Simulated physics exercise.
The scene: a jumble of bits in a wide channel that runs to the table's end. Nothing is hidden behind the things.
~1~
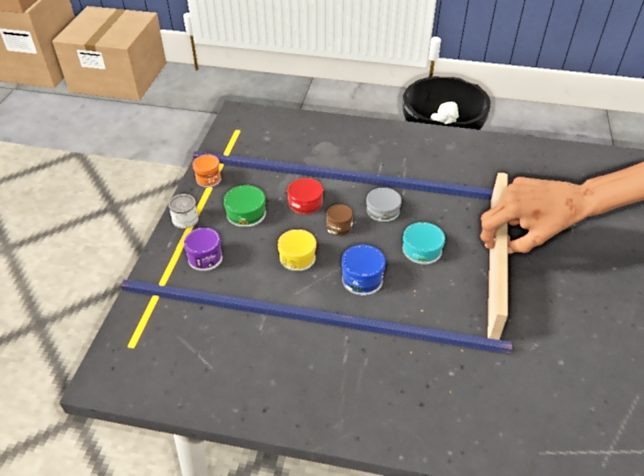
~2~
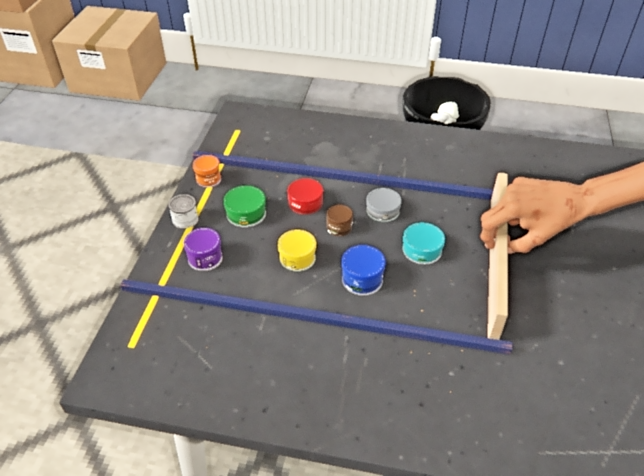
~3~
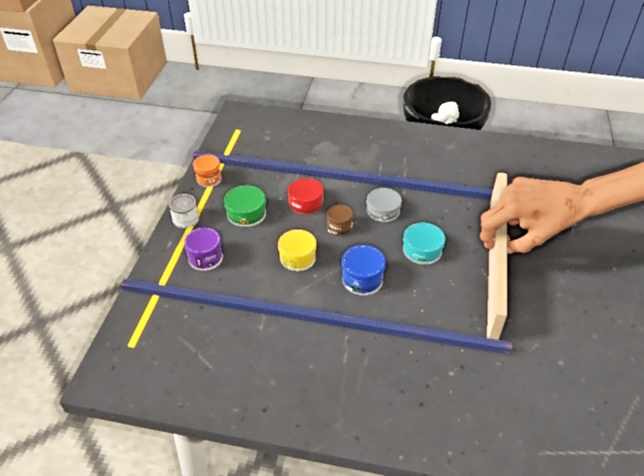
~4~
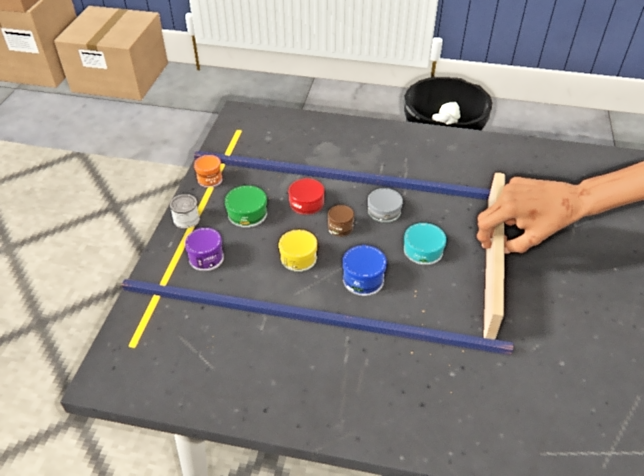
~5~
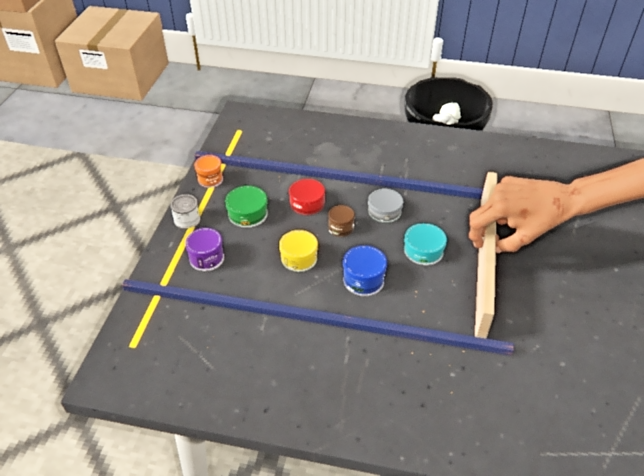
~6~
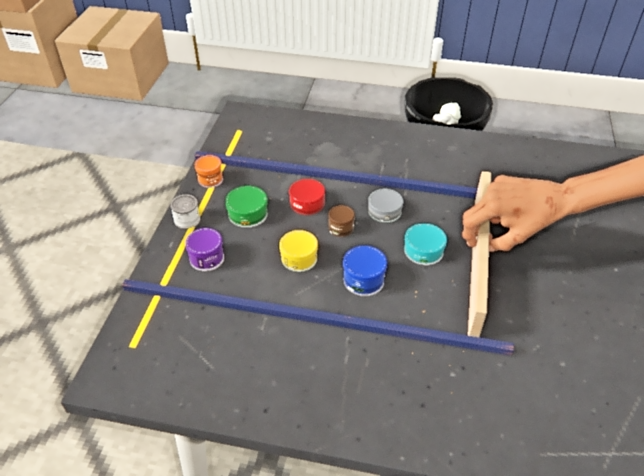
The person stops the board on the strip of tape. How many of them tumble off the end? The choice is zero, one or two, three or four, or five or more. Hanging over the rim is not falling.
Here the number that fall off is five or more.
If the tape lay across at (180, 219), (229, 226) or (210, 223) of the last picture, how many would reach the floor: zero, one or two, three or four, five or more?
Taking them in turn, 5 or more; one to two; just one or two.
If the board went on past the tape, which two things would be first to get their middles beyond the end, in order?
The order is the orange tin, then the white tin.
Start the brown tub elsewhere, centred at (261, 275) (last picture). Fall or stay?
From there it stays on.
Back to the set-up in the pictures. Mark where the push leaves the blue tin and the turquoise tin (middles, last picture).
The blue tin stops around (156, 246); the turquoise tin around (178, 210).
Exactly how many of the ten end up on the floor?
Fallen: 6.
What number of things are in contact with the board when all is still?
In contact: 4.
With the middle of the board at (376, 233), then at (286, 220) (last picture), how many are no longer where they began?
First 4, then 8.
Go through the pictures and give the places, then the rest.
White tin (184, 212); orange tin (207, 172); purple tin (204, 250); board (498, 251); tape (193, 221), in the first frame.
Orange tin (207, 171); grey tin (384, 205), in the second frame.
Purple tin (204, 249); green tin (246, 206), in the third frame.
White tin (185, 212); brown tub (341, 221), in the fourth frame.
Orange tin (209, 172); yellow tin (299, 251), in the fifth frame.
White tin (186, 212); orange tin (209, 172); purple tin (205, 250); board (481, 249); tape (195, 221), in the sixth frame.
Soon after, none off yet; white tin at rest near (186, 212); orange tin at rest near (209, 172); purple tin at rest near (205, 250).
After that, none off yet; white tin at rest near (186, 212); orange tin at rest near (209, 172); purple tin moving near (199, 251).
In the end, the number that fall off is five or more; gone, yellow tin, red tub, green tin, purple tin, orange tin and white tin.
